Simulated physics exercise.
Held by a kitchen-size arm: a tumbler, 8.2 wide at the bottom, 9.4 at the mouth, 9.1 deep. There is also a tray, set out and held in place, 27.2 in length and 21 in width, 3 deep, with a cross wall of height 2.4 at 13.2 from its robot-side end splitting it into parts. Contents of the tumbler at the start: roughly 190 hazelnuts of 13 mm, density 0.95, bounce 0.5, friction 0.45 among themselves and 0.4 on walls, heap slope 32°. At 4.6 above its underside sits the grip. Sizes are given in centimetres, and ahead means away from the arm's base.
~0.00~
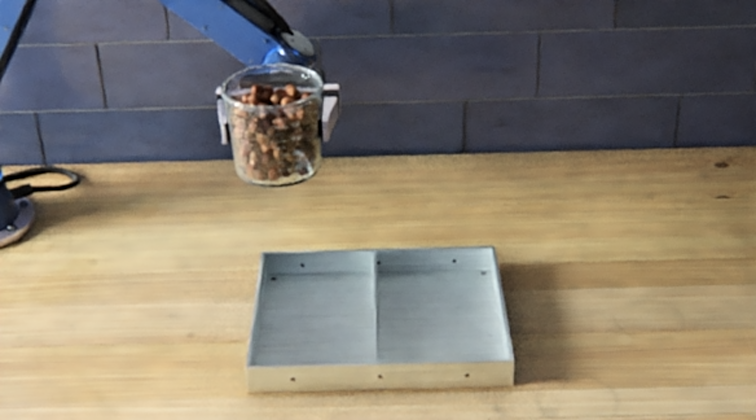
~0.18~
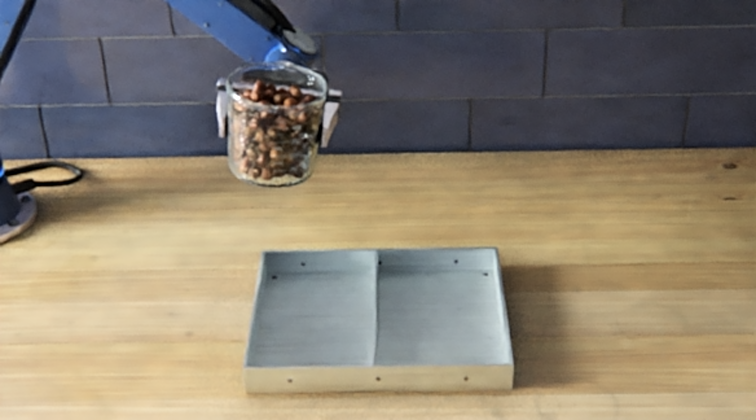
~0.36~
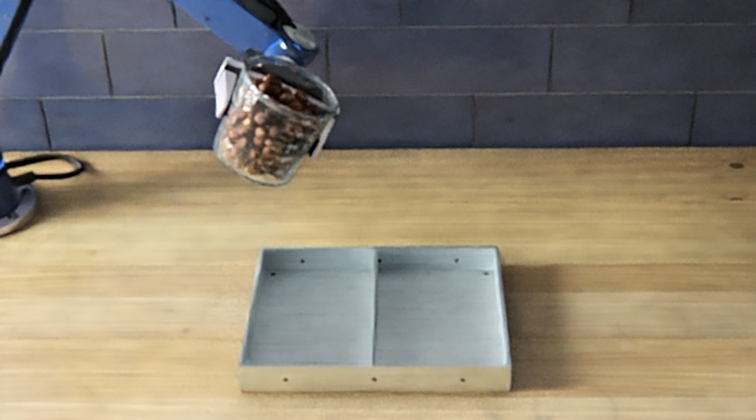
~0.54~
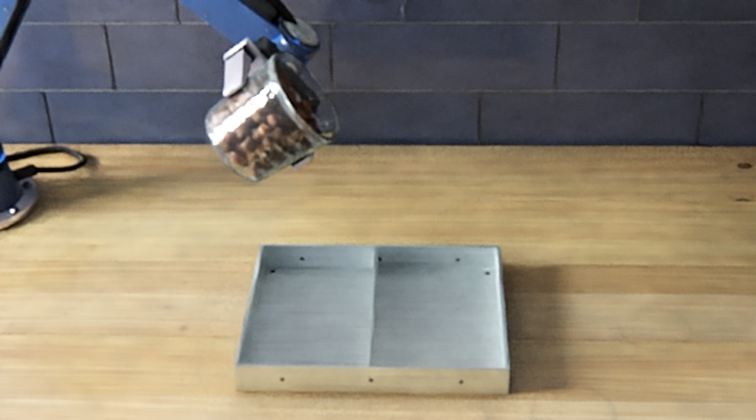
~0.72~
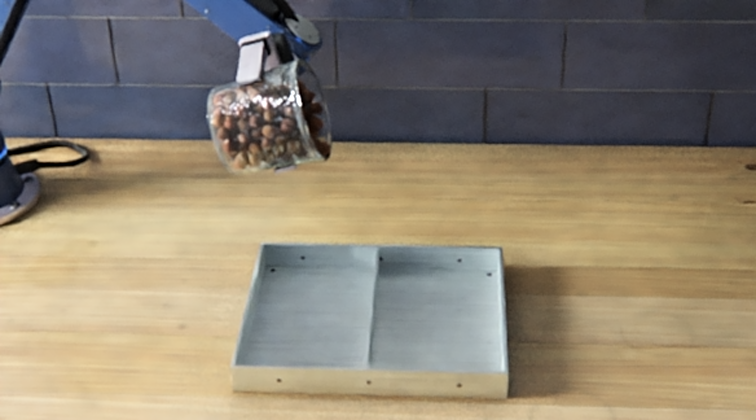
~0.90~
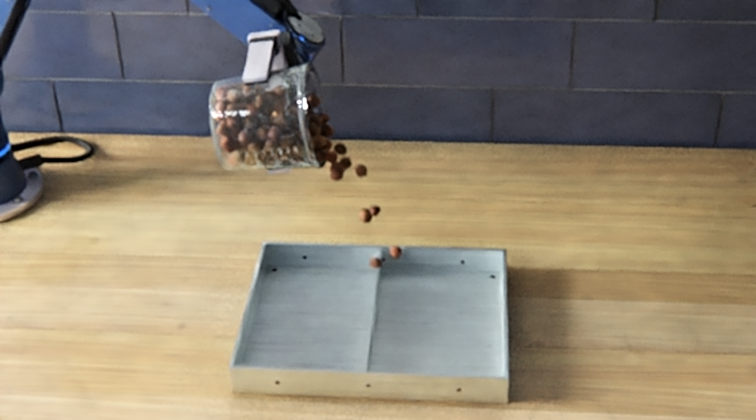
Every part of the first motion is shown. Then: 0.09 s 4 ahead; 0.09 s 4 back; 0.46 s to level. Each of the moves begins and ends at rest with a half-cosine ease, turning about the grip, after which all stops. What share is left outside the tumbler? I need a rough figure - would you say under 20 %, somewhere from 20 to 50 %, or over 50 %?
I would say over 50 %.
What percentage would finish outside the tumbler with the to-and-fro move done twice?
In that case it would be roughly 80 per cent.
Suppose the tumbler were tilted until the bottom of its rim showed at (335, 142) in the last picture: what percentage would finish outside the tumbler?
Roughly 45 per cent.
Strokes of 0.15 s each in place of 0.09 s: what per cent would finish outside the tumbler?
It would come to around 50 %.
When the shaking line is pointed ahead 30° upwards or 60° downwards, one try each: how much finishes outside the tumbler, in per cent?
Estimates, in order: 90 % then 30 %.
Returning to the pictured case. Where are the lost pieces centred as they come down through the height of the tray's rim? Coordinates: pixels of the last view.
Roughly at (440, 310).
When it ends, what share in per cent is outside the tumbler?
Some 70 in a hundred.
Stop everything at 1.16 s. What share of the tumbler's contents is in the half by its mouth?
Some 70 percent is in that half.
By 1.16 s, tilted 76° forward, highest piece 26 above the table; 61 in the tumbler, 13 in the far-side part, 2 in the robot-side part, 118 in flight or on a rim.
By 1.41 s, tilted 15° forward, highest piece 29 above the table; 111 in the far-side part, 58 in the tumbler, 10 on the table or floor, 9 in the robot-side part, 6 in flight or on a rim.
By 1.74 s, level, highest piece 26 above the table; 111 in the far-side part, 58 in the tumbler, 16 on the table or floor, 9 in the robot-side part.
By 2.79 s, level, highest piece 25 above the table; 111 in the far-side part, 58 in the tumbler, 16 on the table or floor, 9 in the robot-side part.
Final count, 111 in the far-side part, 58 in the tumbler, 16 on the table or floor, 9 in the robot-side part. That is 70 % outside the tumbler.
